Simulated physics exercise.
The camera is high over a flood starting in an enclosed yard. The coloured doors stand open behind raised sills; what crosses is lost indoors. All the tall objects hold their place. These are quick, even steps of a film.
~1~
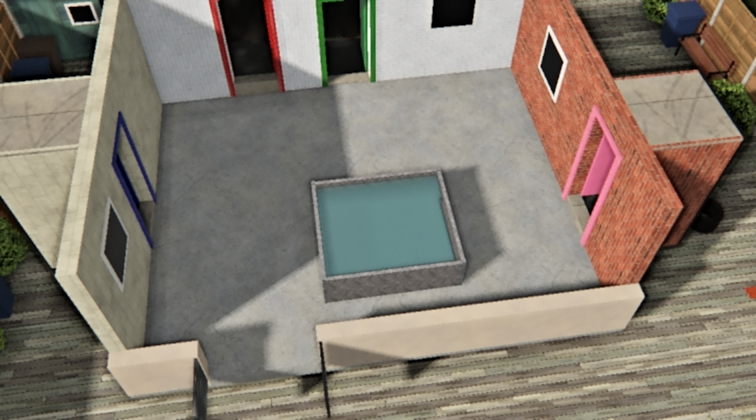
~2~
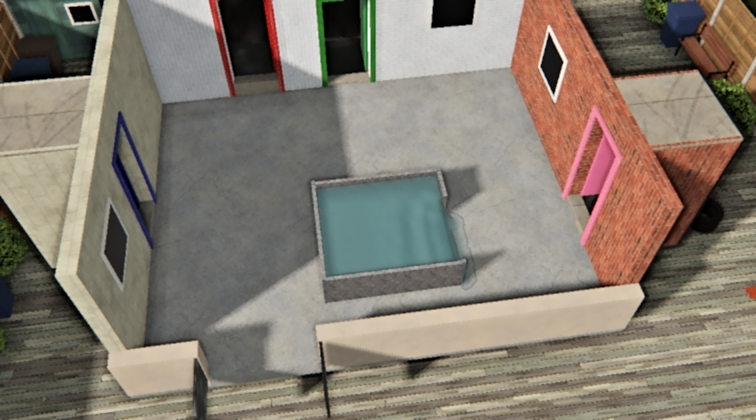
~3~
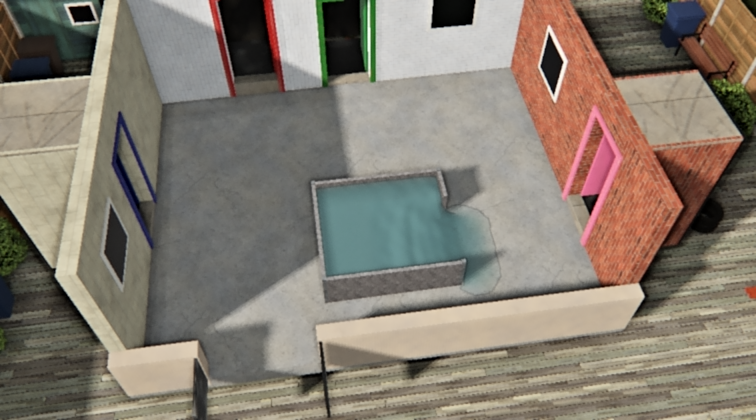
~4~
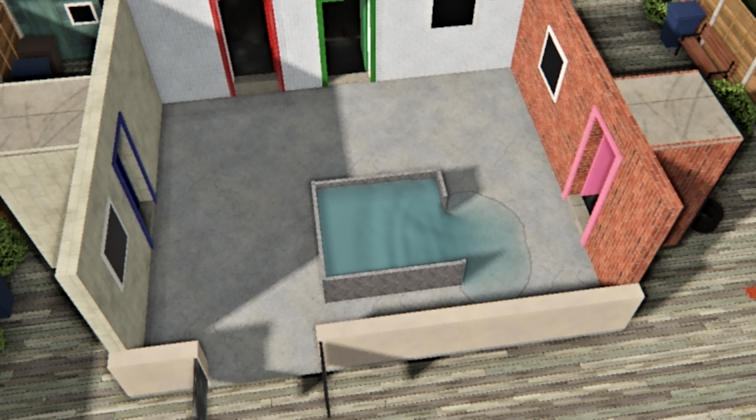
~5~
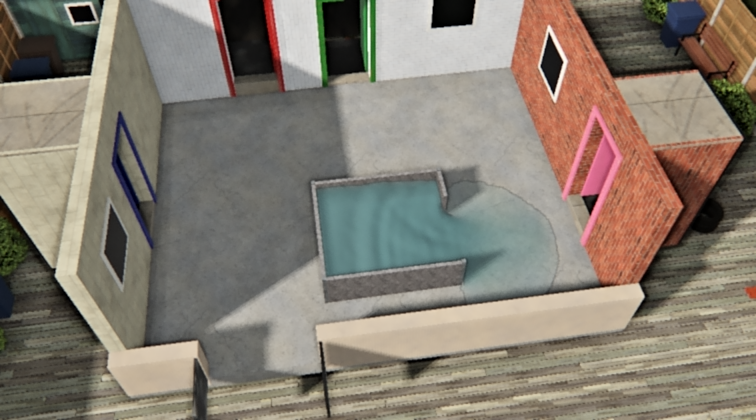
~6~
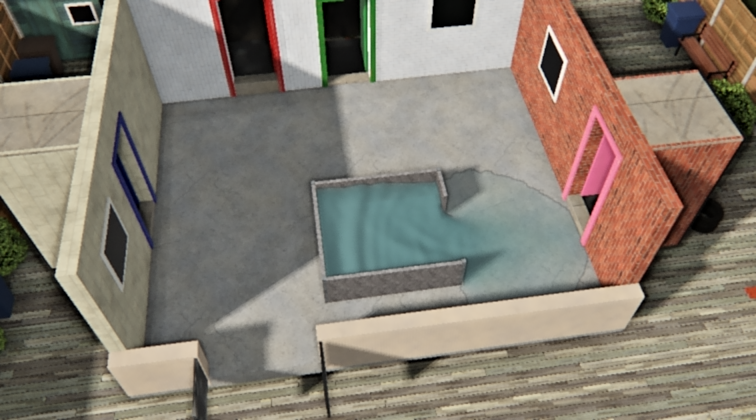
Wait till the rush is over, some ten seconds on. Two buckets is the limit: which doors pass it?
One by one: The red door admits no more than that; the blue door admits no more than that; the green door admits no more than that; the pink door lets in a lot.
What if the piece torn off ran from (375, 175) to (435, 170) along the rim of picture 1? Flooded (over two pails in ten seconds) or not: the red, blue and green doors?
Then: The red door is under; the blue door is under; the green door is over.
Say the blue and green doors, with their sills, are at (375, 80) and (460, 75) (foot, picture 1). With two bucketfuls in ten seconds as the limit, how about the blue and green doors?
In short: The blue door takes less, the green door is over.
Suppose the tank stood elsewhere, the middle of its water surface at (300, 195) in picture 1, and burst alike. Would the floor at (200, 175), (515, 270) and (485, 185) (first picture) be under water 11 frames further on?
As listed: Free of water, under water, covered.
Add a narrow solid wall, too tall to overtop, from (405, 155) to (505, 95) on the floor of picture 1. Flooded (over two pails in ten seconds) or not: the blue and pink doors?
In short: The blue one holds; the pink one lets more in.
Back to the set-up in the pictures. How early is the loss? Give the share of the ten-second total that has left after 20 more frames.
Close to 65 %.
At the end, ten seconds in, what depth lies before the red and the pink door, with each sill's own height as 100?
In turn 10 and 30 per cent.
A moment on, water covers 15 % of the floor; the red door not reached, the blue door not reached, the green door not reached, the pink door over two buckets in.
Next, water covers 20 % of the floor; the red door not reached, the blue door not reached, the green door not reached, the pink door far over two buckets in.
Then, water covers 35 % of the floor; the red door not reached, the blue door not reached, the green door not reached, the pink door far over two buckets in.
Later, water covers 60 % of the floor; the red door wet at the sill, nothing in, the blue door not reached, the green door wet at the sill, nothing in, the pink door far over two buckets in.
In the end, water covers 90 % of the floor; the red door wet at the sill, nothing in, the blue door wet at the sill, nothing in, the green door under two buckets in, the pink door far over two buckets in.
